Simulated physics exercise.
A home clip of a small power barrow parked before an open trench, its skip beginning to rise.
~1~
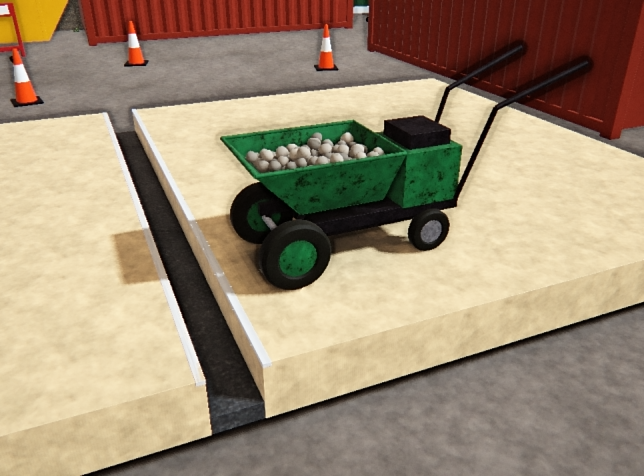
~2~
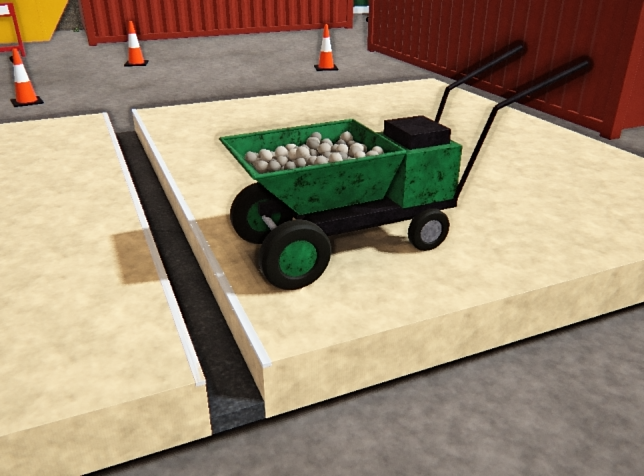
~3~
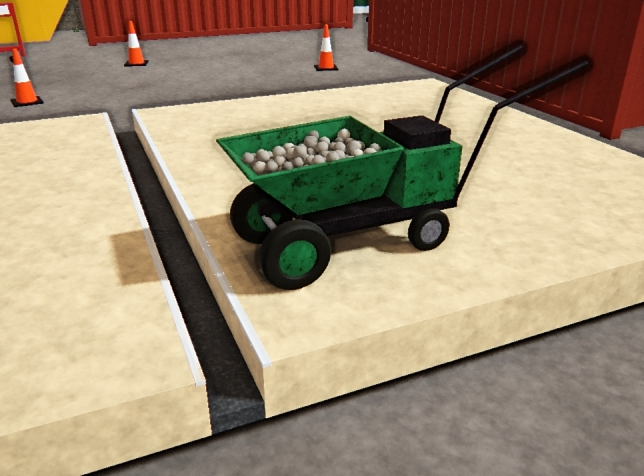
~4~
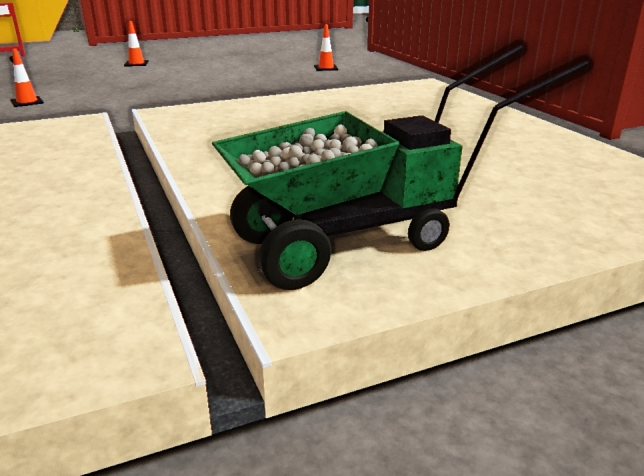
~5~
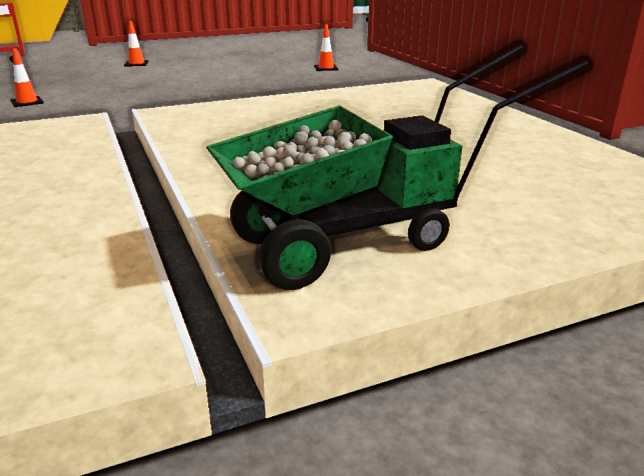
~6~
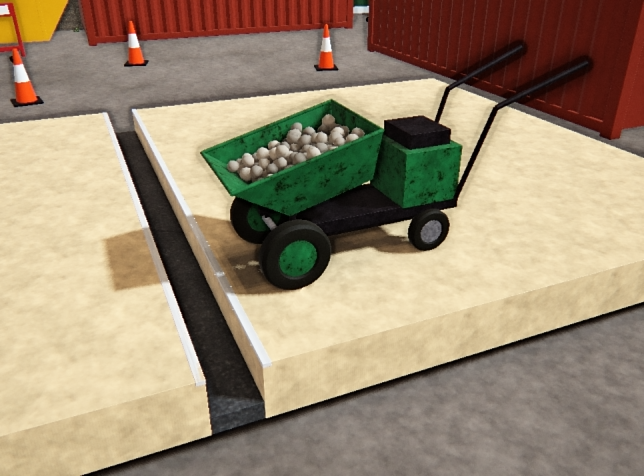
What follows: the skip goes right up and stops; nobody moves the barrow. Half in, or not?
The trench takes under half.
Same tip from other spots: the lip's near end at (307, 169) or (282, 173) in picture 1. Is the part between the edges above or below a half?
At the first place more than half, at the second most of it.
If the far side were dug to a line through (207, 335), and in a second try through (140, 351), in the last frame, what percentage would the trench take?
In turn 0 and 90 in a hundred.
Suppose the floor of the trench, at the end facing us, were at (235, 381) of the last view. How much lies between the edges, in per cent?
Near 20 %.
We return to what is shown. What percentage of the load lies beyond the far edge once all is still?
Roughly 70 in a hundred.
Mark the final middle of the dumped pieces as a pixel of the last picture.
Near (134, 289).
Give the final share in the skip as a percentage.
About 0 per cent.
Just after the last frame, skip tipped steeply; every one in the skip.
A moment on, skip tipped right over; the larger part in the skip; just a few in or heaped over the trench; about a tenth beyond it; just a few falling.
Further on, skip tipped right over; about a tenth in the skip; roughly a quarter in or heaped over the trench; roughly two thirds beyond it.
When it is over, skip tipped right over; roughly a quarter in or heaped over the trench; roughly two thirds beyond it.
